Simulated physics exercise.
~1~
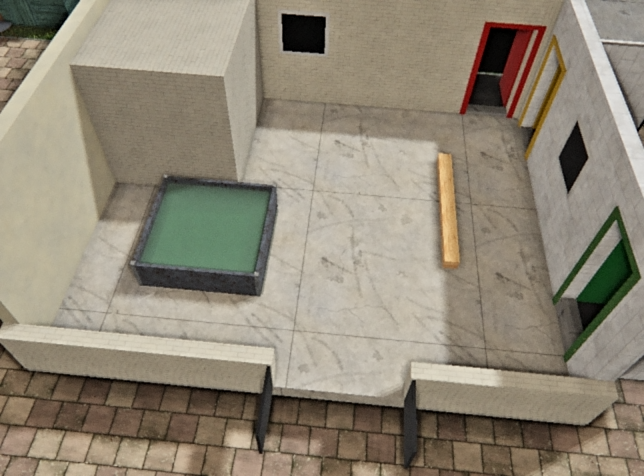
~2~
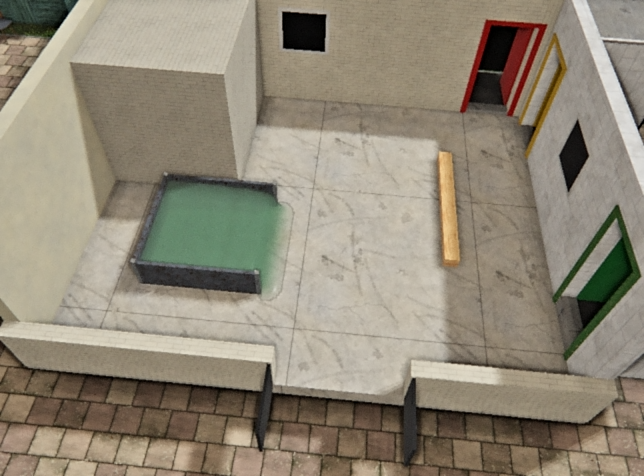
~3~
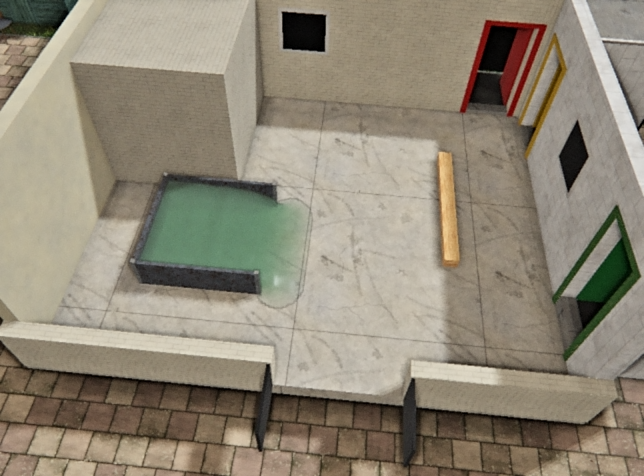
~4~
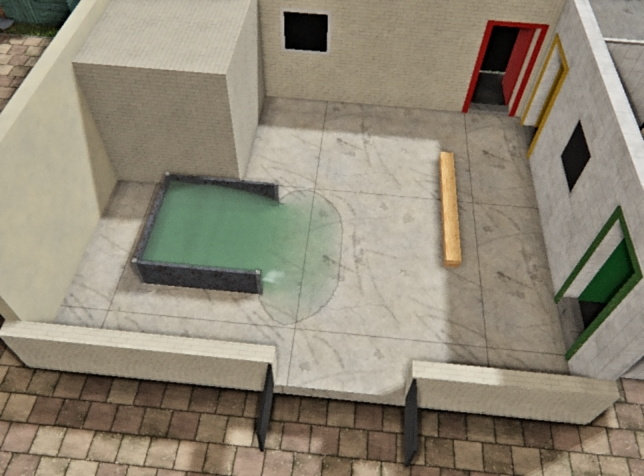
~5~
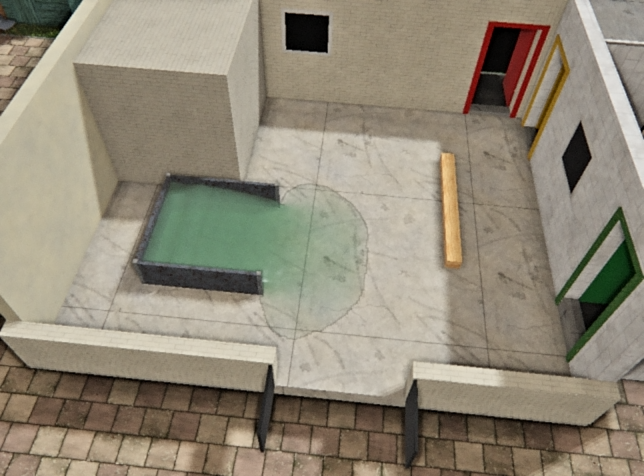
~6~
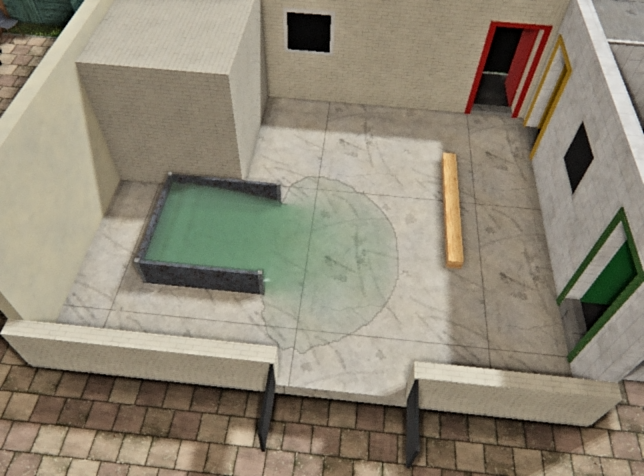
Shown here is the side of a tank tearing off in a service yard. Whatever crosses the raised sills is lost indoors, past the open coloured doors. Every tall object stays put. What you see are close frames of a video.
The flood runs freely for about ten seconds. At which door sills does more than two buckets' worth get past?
The green door passes two buckets or less; the red door passes two buckets or less; the yellow door passes more than two buckets.
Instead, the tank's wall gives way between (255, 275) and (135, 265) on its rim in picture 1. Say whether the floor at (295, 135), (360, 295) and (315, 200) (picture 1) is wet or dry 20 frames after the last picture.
Sequence of results: Missed by the flood, reached by the flood, missed by the flood.
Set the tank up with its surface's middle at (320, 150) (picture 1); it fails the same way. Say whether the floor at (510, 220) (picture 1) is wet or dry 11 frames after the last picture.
There: Awash.
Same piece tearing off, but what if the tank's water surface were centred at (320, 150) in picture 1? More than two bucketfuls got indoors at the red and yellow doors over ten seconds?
In short: Red overshoots the limit; yellow overshoots the limit.
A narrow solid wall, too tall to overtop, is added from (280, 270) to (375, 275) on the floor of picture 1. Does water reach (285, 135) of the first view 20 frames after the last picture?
There: Clear.
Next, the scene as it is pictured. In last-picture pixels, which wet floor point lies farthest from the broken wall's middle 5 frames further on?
Estimated pixel: (510, 291).
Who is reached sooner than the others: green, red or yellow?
Result: The one in green.
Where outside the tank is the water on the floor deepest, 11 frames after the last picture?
Pointing at (443, 250).
A moment on, water covers 30 % of the floor; the green door not reached, the red door not reached, the yellow door not reached.
Next, water covers 40 % of the floor; the green door wet at the sill, nothing in, the red door not reached, the yellow door not reached.
Then, water covers 50 % of the floor; the green door wet at the sill, nothing in, the red door wet at the sill, nothing in, the yellow door not reached.
Later, water covers 70 % of the floor; the green door wet at the sill, nothing in, the red door wet at the sill, nothing in, the yellow door under two buckets in.
In the end, water covers 85 % of the floor; the green door wet at the sill, nothing in, the red door under two buckets in, the yellow door over two buckets in.
